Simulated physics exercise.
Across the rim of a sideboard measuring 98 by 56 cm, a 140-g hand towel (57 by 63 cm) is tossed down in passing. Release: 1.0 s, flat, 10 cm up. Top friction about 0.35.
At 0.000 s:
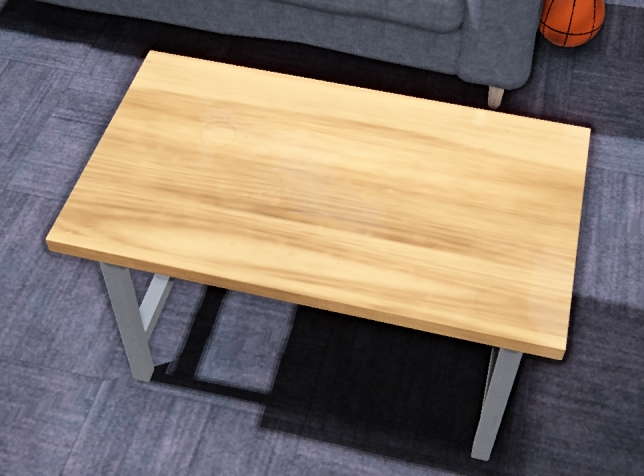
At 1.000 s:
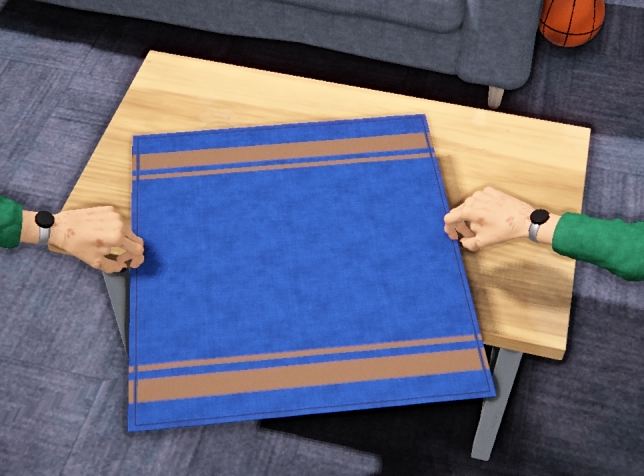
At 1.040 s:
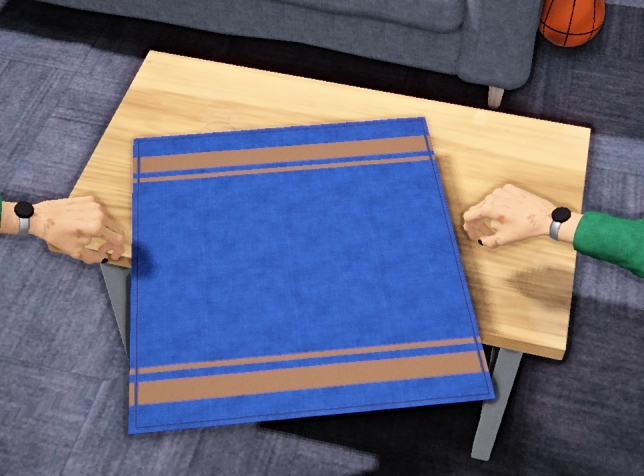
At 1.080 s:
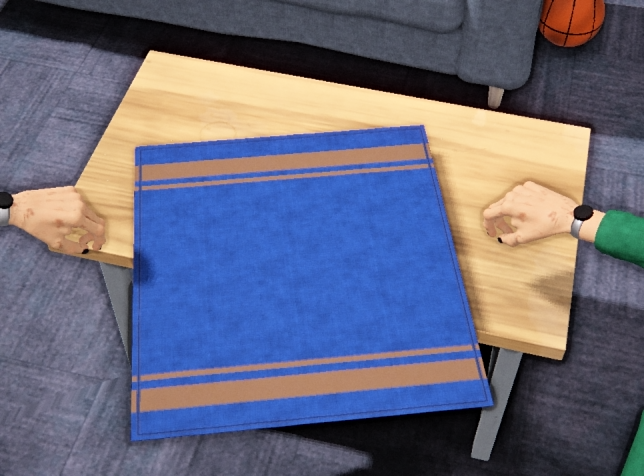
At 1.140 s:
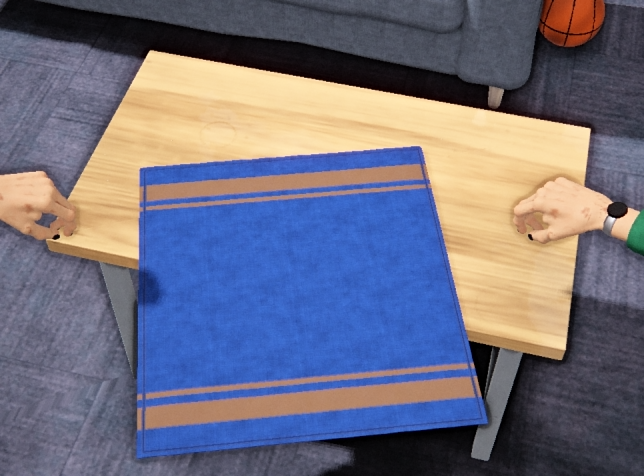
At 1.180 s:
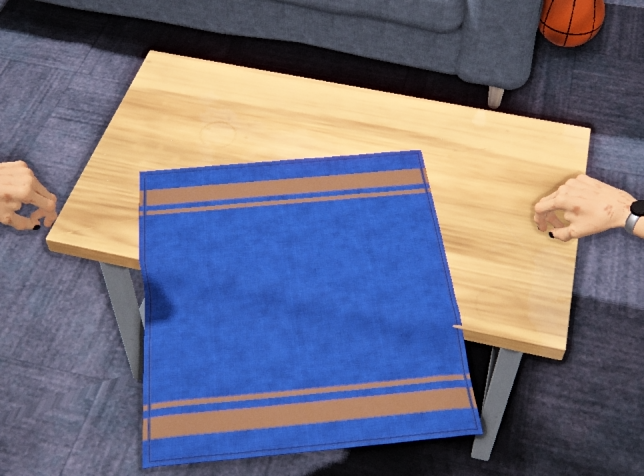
A blue towel with tan stripes was laid across the front edge of a wooden table by two hands, which let go and drew apart as it slid slightly toward the viewer.
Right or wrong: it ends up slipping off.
Right.
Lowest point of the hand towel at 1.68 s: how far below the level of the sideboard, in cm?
At that moment it reaches about 60 cm below the top.
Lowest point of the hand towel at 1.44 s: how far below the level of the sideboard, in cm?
Roughly 44 centimetres below the top.
At 1.4 s, 35 % of the hand towel is still over the top.
At 1.7 s, 0 % of the hand towel is still over the top.
At 1.9 s, 0 % of the hand towel is still over the top.
At 2.2 s, 0 % of the hand towel is still over the top.
At 4.4 s, 0 % of the hand towel is still over the top.
